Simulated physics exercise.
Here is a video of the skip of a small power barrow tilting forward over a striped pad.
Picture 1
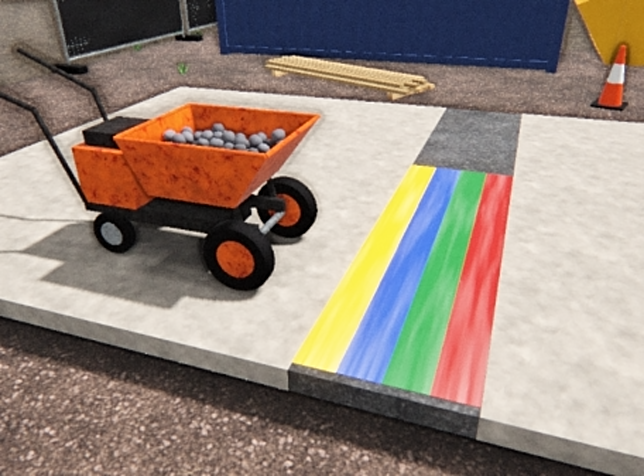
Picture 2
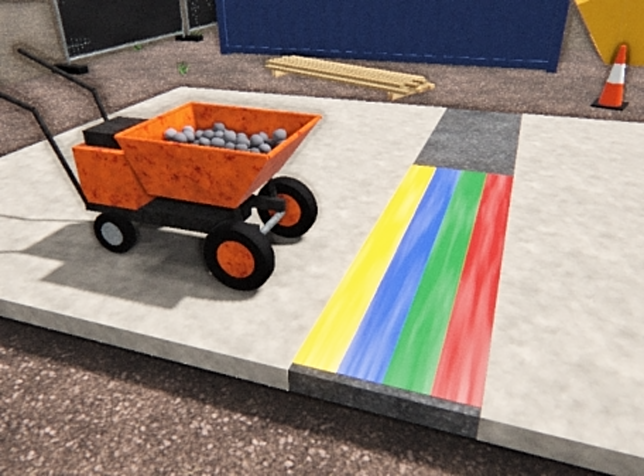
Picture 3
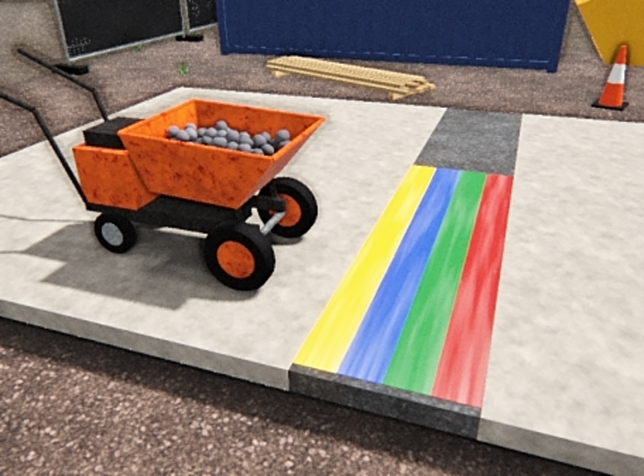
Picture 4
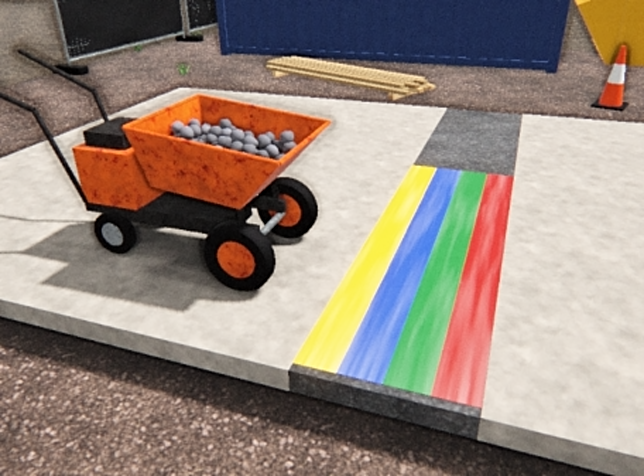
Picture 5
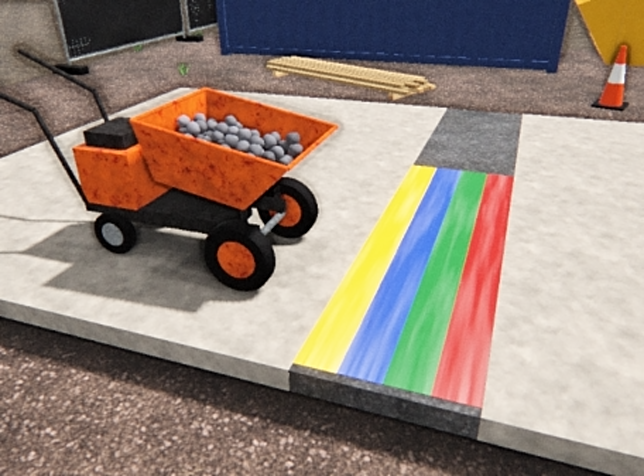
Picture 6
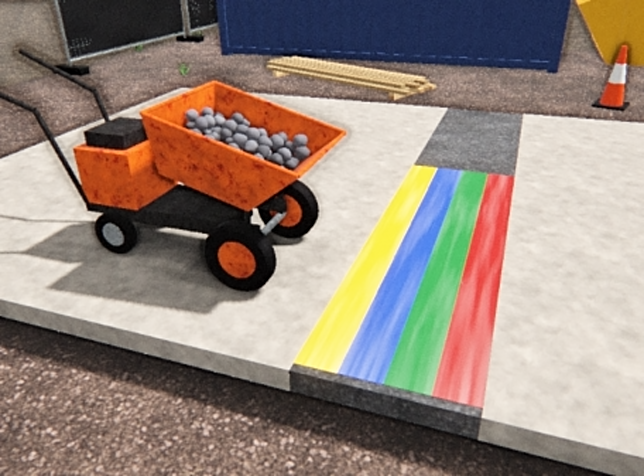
An orange skip full of round grey cobbles sat level on a small power barrow, then slowly tilted forward to the right, beside a pad striped yellow, blue, green and red.
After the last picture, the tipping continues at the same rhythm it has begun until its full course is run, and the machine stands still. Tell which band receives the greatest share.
I would say the blue band receives it.
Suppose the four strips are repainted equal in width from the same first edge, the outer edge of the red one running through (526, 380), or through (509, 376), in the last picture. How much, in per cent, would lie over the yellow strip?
About 10 %, then 10 %.
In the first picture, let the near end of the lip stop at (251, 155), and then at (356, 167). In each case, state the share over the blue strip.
30 and 0 percent, in that order.
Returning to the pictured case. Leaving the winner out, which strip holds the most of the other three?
The strip in second place is the strip in green.
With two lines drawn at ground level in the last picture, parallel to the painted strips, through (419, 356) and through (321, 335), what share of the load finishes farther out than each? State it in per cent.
I'd say about 20 and about 70 in a hundred.
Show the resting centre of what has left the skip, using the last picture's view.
Around (418, 282), give or take.
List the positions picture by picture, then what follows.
Lip of the skip at (266, 156), level; top of the load at (228, 151), round cobbles; yellow strip at (332, 333); blue strip at (374, 342); green strip at (417, 351); red strip at (463, 361), in the first picture.
Lip of the skip at (268, 157), level; top of the load at (216, 148), in the second picture.
Lip of the skip at (272, 160), tipped barely; top of the load at (207, 142), in the third picture.
Lip of the skip at (279, 164), tipped a little; top of the load at (212, 139), in the fourth picture.
Lip of the skip at (288, 169), tipped a little; top of the load at (207, 143), in the fifth picture.
Lip of the skip at (298, 177), tipped clearly; top of the load at (215, 139); yellow strip at (334, 333); blue strip at (375, 342); green strip at (419, 352); red strip at (465, 362), in the sixth picture.
Soon, skip tipped steeply; all in the skip.
A while on, skip tipped right over; most in the skip; a stray few over the yellow strip; a small part over the blue strip.
Towards the end, skip tipped right over; about a third in the skip; a small part over the yellow strip; about a third over the blue strip; about a quarter over the green strip; a small part over the red strip; a small part off the paint.
Finally, skip tipped right over; about a quarter in the skip; a small part over the yellow strip; about a third over the blue strip; about a quarter over the green strip; a small part over the red strip; a small part off the paint.
